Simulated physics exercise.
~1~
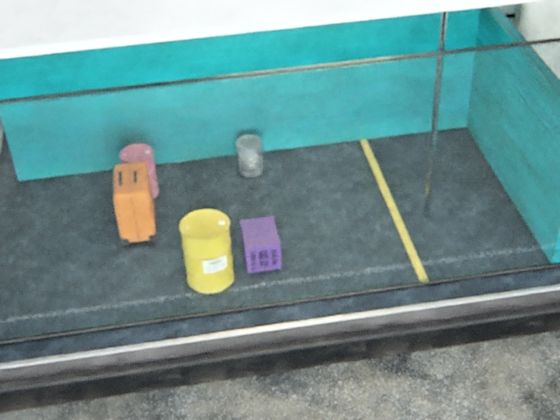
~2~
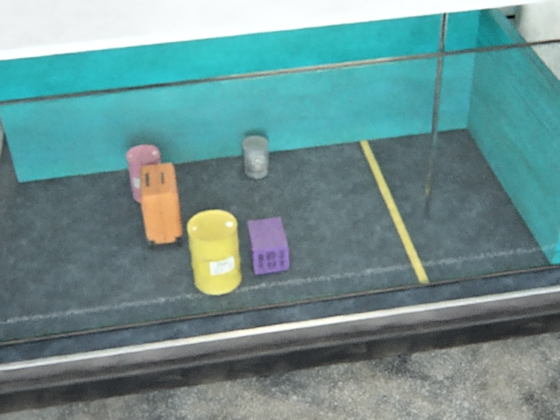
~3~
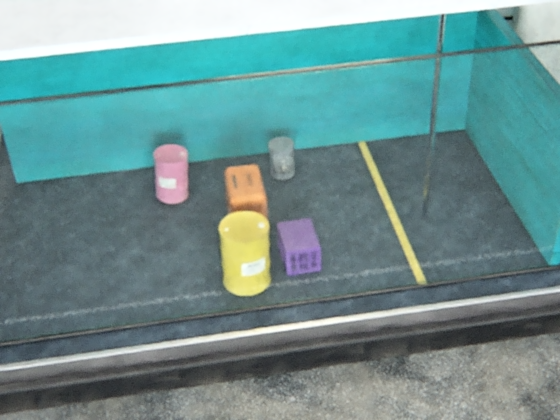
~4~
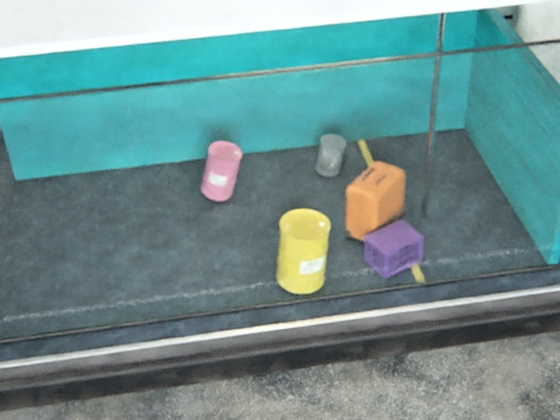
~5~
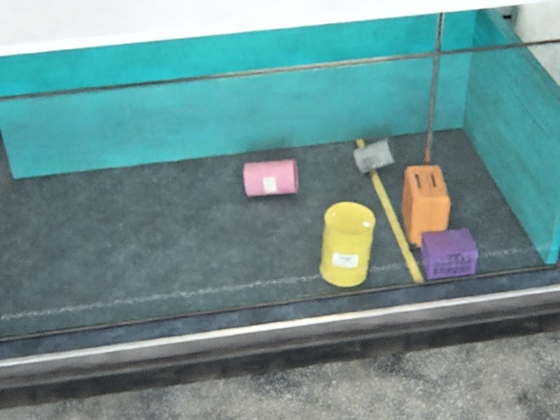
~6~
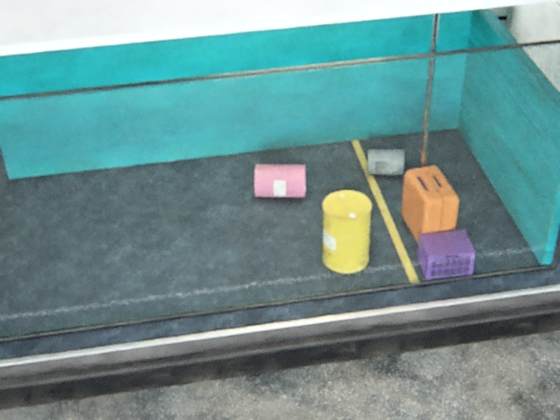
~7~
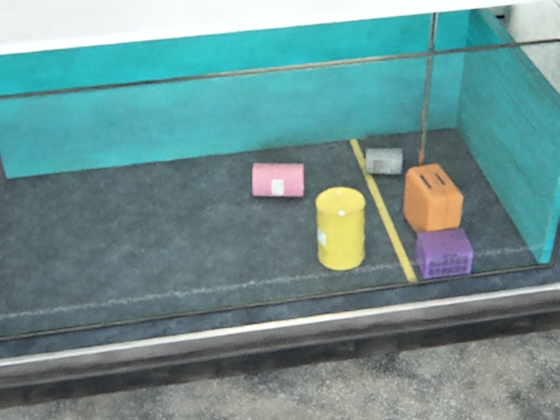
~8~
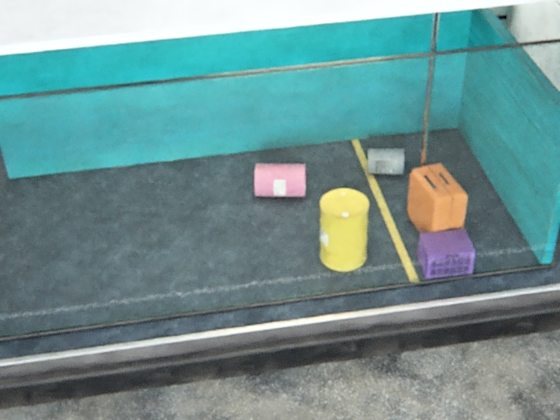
The footage shows an orange case, purple crate, yellow drum, grey bucket and pink drum sliding right across a dark floor. The bucket and pink drum tip onto their sides, and the case, crate and bucket settle beyond the yellow line while both drums stop short.
